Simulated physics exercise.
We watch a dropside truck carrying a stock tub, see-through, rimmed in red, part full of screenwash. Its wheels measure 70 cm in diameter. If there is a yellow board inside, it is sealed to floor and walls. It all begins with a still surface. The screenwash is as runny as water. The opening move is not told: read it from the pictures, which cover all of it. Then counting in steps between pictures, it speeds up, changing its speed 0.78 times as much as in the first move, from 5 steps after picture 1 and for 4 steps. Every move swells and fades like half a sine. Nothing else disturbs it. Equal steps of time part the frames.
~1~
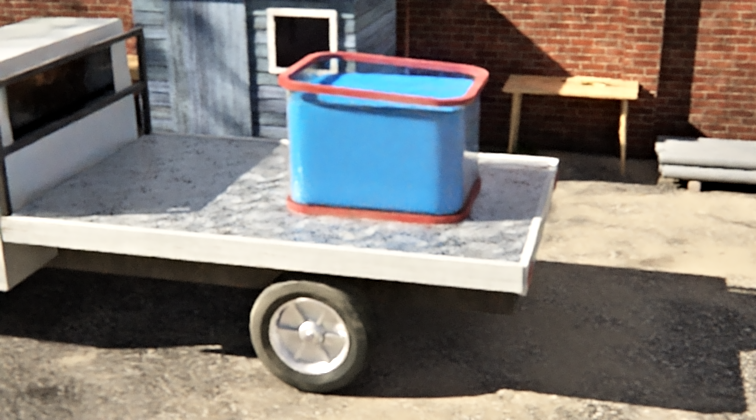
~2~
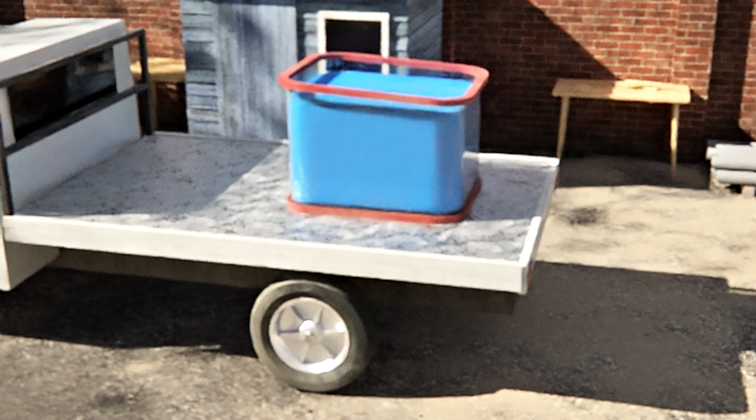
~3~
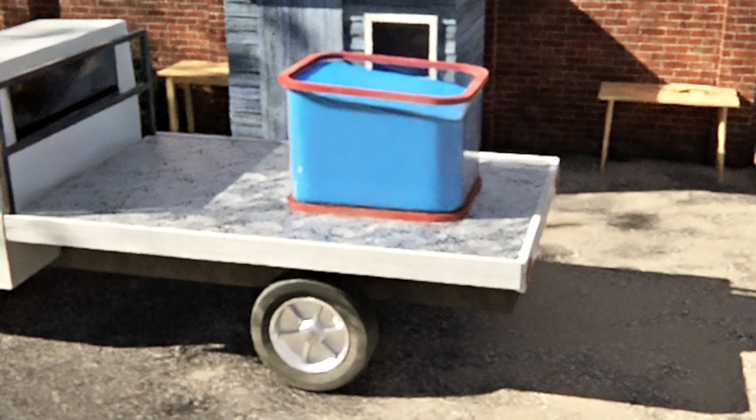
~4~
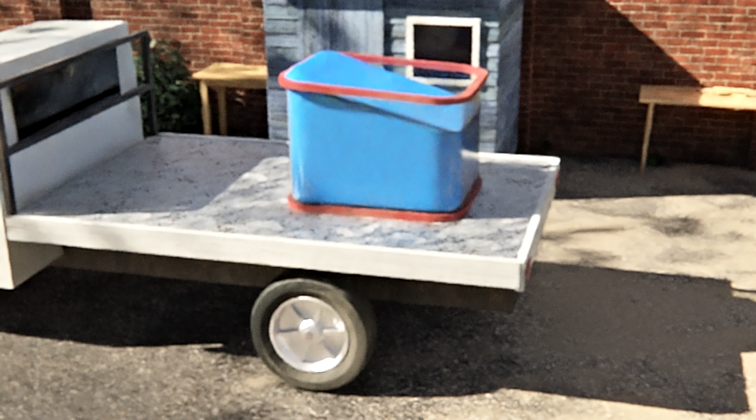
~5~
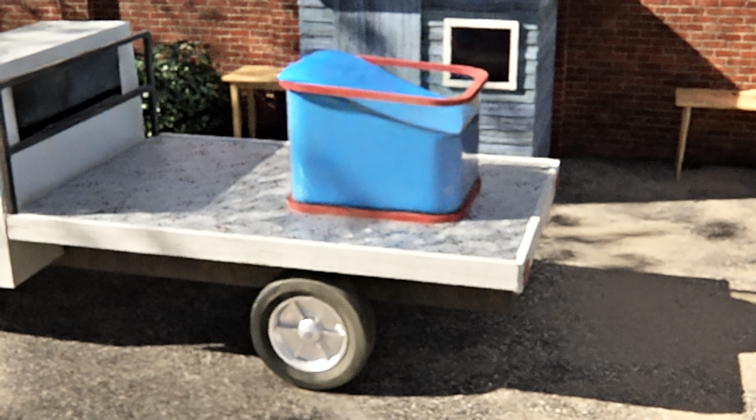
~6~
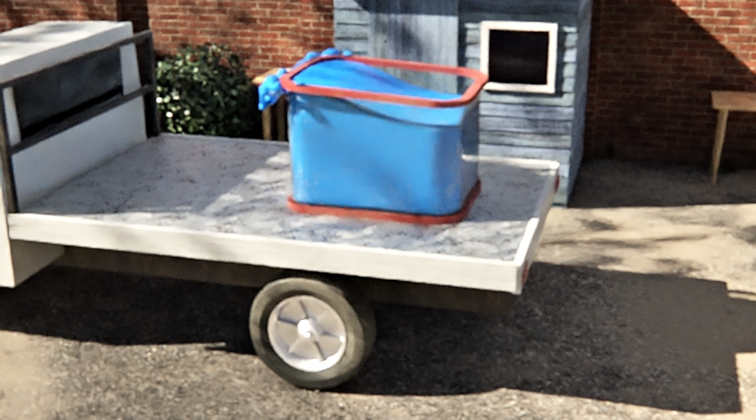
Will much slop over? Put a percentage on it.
About 9 per cent.
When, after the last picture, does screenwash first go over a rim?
Around 0.2 s.
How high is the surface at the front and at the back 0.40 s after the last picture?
Front 42 cm, back 80 cm.
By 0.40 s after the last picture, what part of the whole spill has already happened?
About 10 per cent.
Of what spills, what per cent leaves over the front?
About 10 per cent.
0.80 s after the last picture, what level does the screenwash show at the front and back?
About 56 cm in front and 58 cm behind.
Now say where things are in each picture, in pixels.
In the first frame, the surface is at (301, 97) by the front wall; at (450, 106) by the back wall; it shows no tilt against the walls; the front is on the left, levels are read along the near wall; a wheel hub at (307, 340).
In the second frame, the surface is at (301, 97) by the front wall; at (450, 105) by the back wall; it shows no tilt against the walls.
In the third frame, the surface is at (301, 87) by the front wall; at (449, 115) by the back wall; it climbs 8° towards the front.
In the fourth frame, the surface is at (300, 72) by the front wall; at (448, 128) by the back wall; it climbs 18° towards the front.
In the fifth frame, the surface is at (300, 72) by the front wall; at (448, 130) by the back wall; it climbs 19° towards the front.
In the sixth frame, the surface is at (301, 84) by the front wall; at (448, 123) by the back wall; it climbs 12° towards the front; a wheel hub at (305, 337).
Another 0.40 s on from the last picture, the surface is 42 cm up at the front and 81 cm at the back; 1 per cent is out, over the front.
Another 0.80 s on from the last picture, the surface is 55 cm up at the front and 58 cm at the back; 6 per cent is out, over the back, a little elsewhere.
Another 1.30 s on from the last picture, the surface is 66 cm up at the front and 44 cm at the back; 7 per cent is out, over the back, a little elsewhere.
Another 3.59 s on from the last picture, 9 per cent is out, over the back, a little elsewhere, 43 of 474 litres.
